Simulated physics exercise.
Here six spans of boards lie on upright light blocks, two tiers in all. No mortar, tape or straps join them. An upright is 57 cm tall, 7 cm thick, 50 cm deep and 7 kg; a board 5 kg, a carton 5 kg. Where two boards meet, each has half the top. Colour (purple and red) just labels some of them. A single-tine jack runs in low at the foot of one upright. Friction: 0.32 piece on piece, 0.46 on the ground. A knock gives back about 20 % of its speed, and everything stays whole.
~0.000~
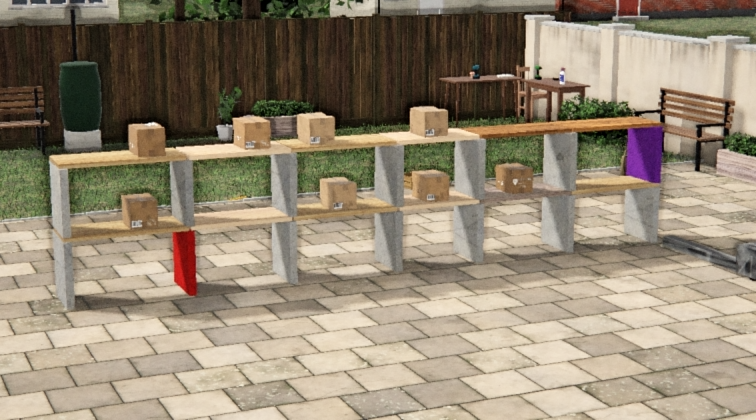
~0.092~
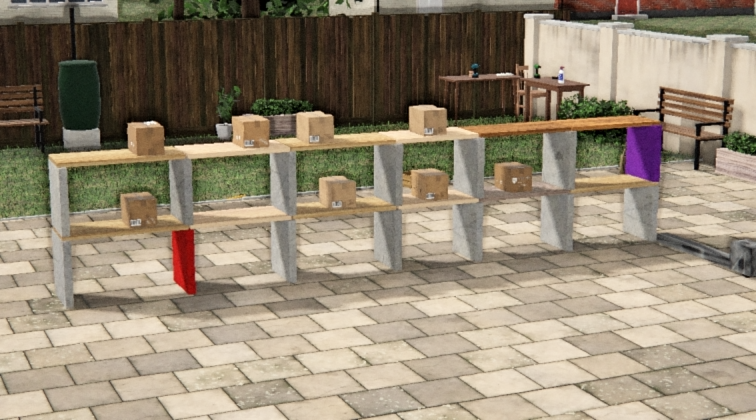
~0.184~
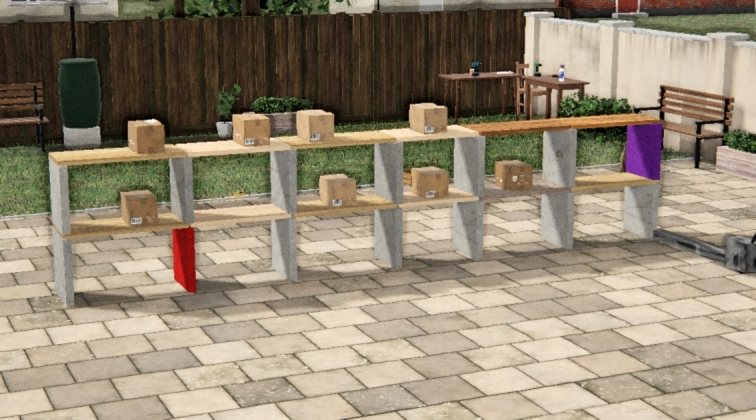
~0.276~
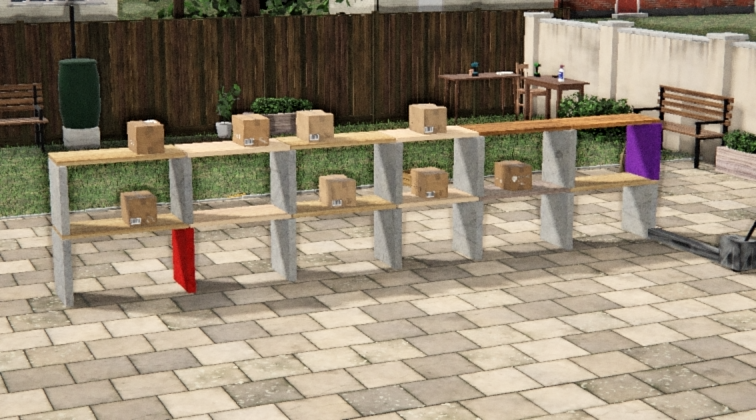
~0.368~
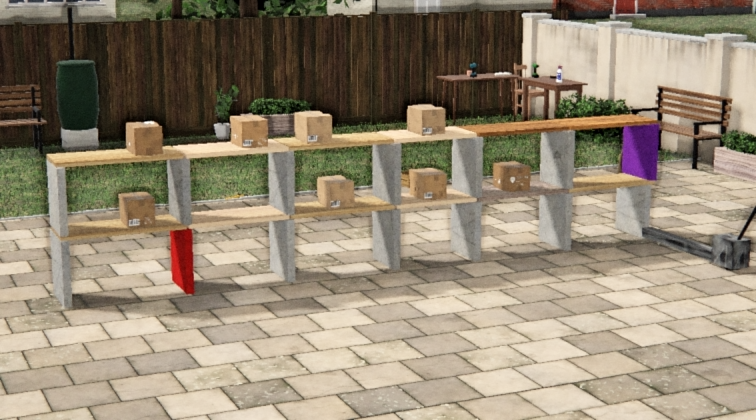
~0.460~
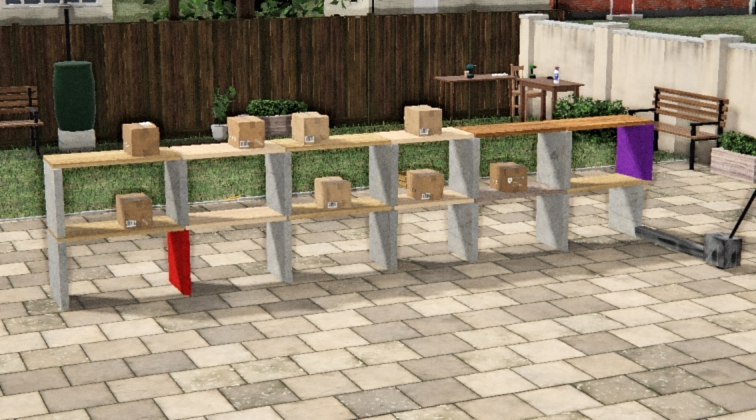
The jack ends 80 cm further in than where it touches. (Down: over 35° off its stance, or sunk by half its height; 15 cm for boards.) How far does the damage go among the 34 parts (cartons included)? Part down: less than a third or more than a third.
The part is under a third.
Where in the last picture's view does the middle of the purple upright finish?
Near (592, 140).
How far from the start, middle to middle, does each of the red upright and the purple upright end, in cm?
Red 0, purple 70.
After 0.58 s, none of the 34 pieces down, 4 disturbed; purple upright 12 cm from its place.
After 0.78 s, none of the 34 pieces down, 4 disturbed; purple upright 25 cm from its place.
After 1.02 s, none of the 34 pieces down, 4 disturbed; purple upright 44 cm from its place.
After 1.26 s, none of the 34 pieces down, 4 disturbed; purple upright 65 cm from its place.
In the end (2.2 s), none of the 34 pieces down, 4 disturbed; purple upright 4° from how it stood; red upright unmoved. That is 0 per cent. From the last view, middles, purple upright near (592, 140), red upright near (179, 257).
